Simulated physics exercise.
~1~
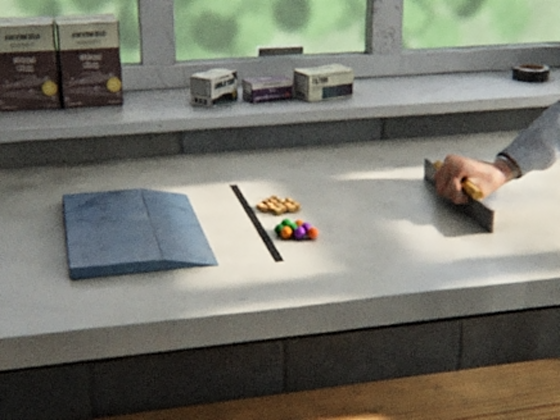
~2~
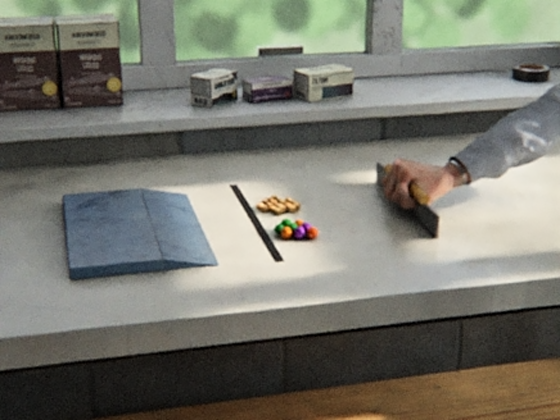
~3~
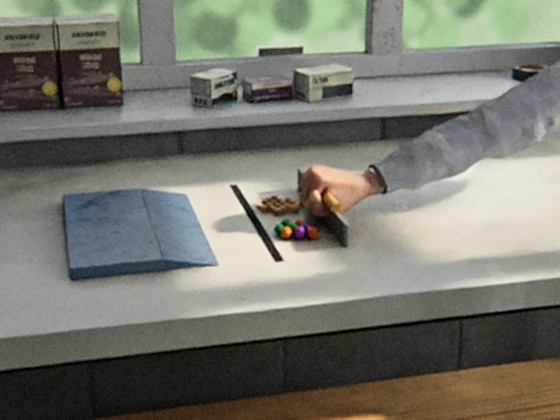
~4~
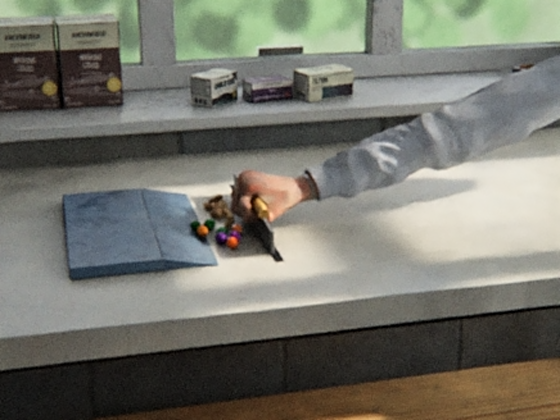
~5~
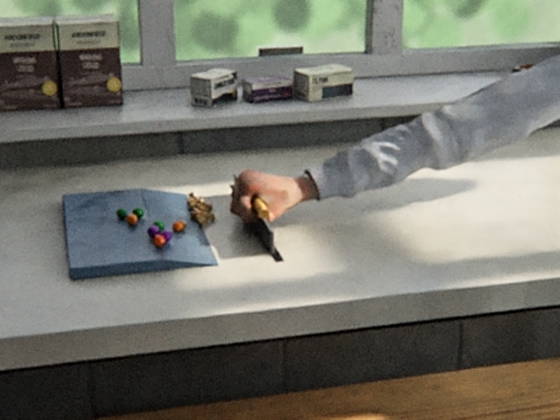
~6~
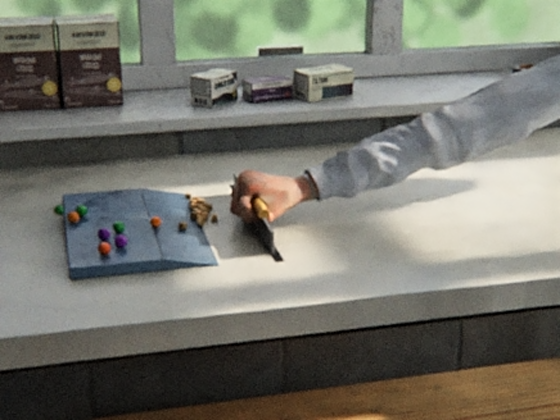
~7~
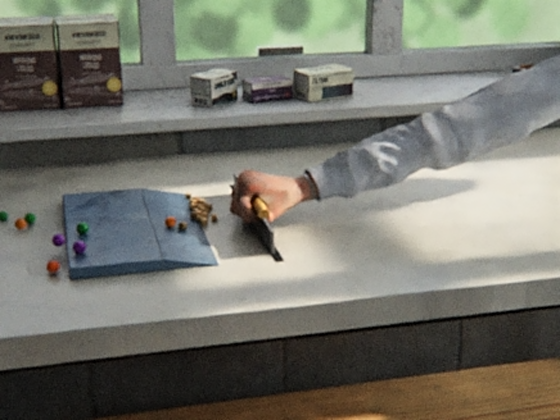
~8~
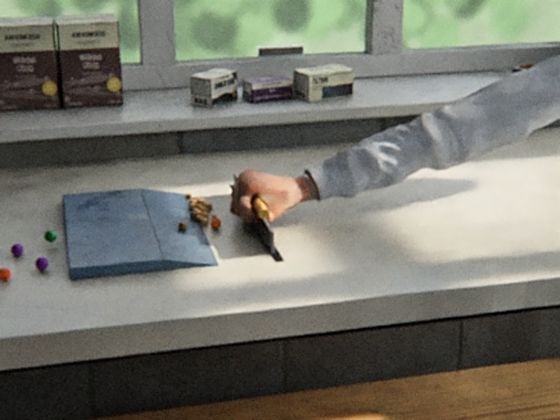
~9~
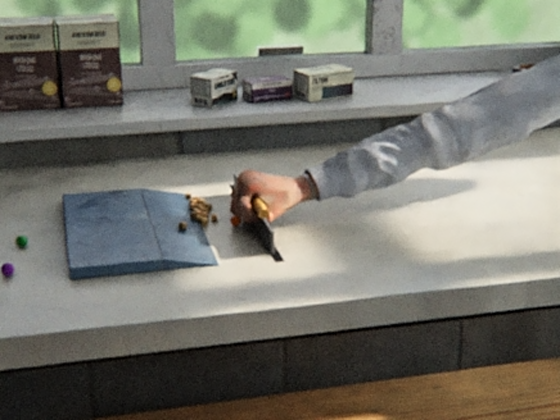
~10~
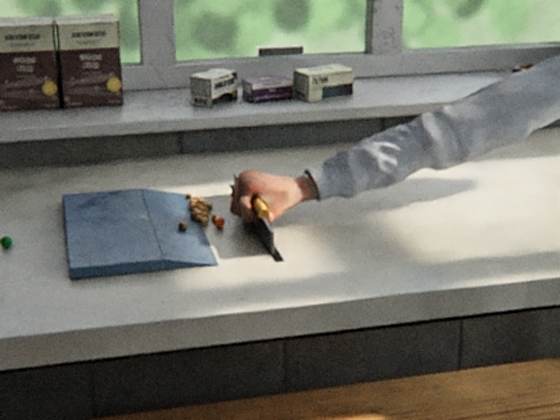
On a pale countertop beneath a window, seen from slightly above by a still camera, a blue low wedge sits at left, with a black tape strip, a pile of tan pieces and a cluster of colourful balls to its right. A hand in a grey sleeve slides a dark scraper leftward from the right. It pushes both groups toward the wedge and stops at the tape. Most of the balls roll on over the wedge and away left, while one rolls back toward the scraper. The tan pieces stay bunched around the wedge's right edge, a few resting on it.
